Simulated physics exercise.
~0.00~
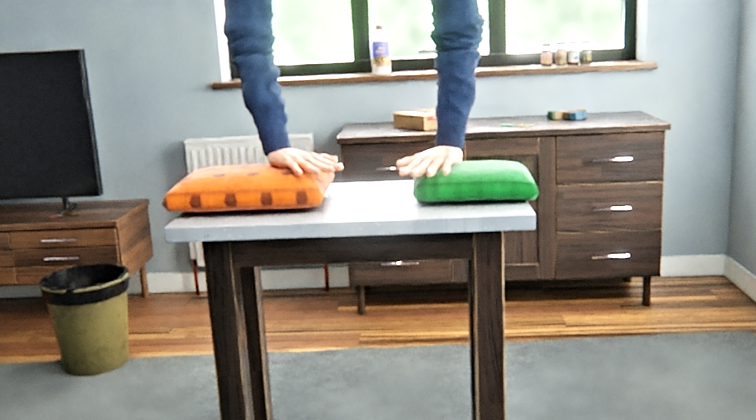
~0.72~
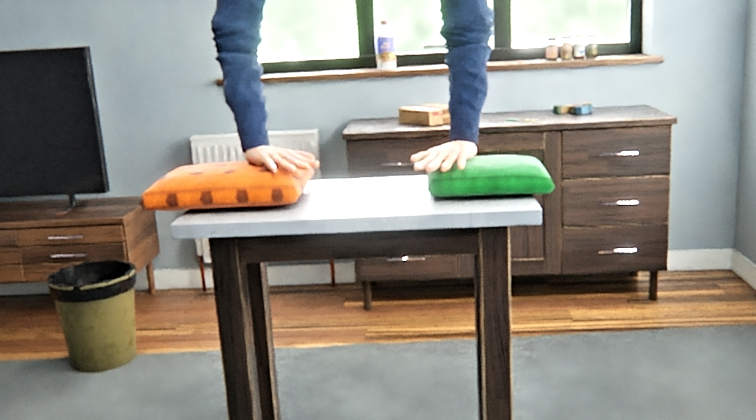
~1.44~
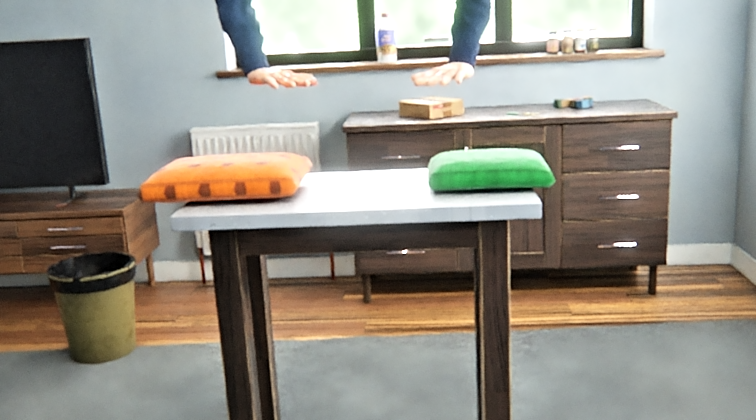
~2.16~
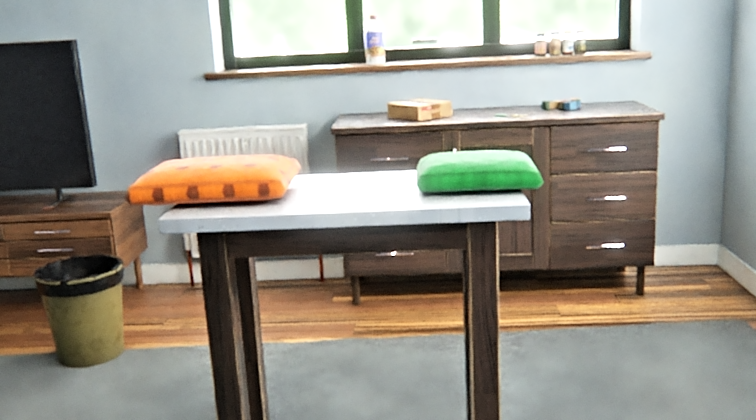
In a living room, two hands pushing an orange cushion and a green one outward on a table, then lifting away, both staying.
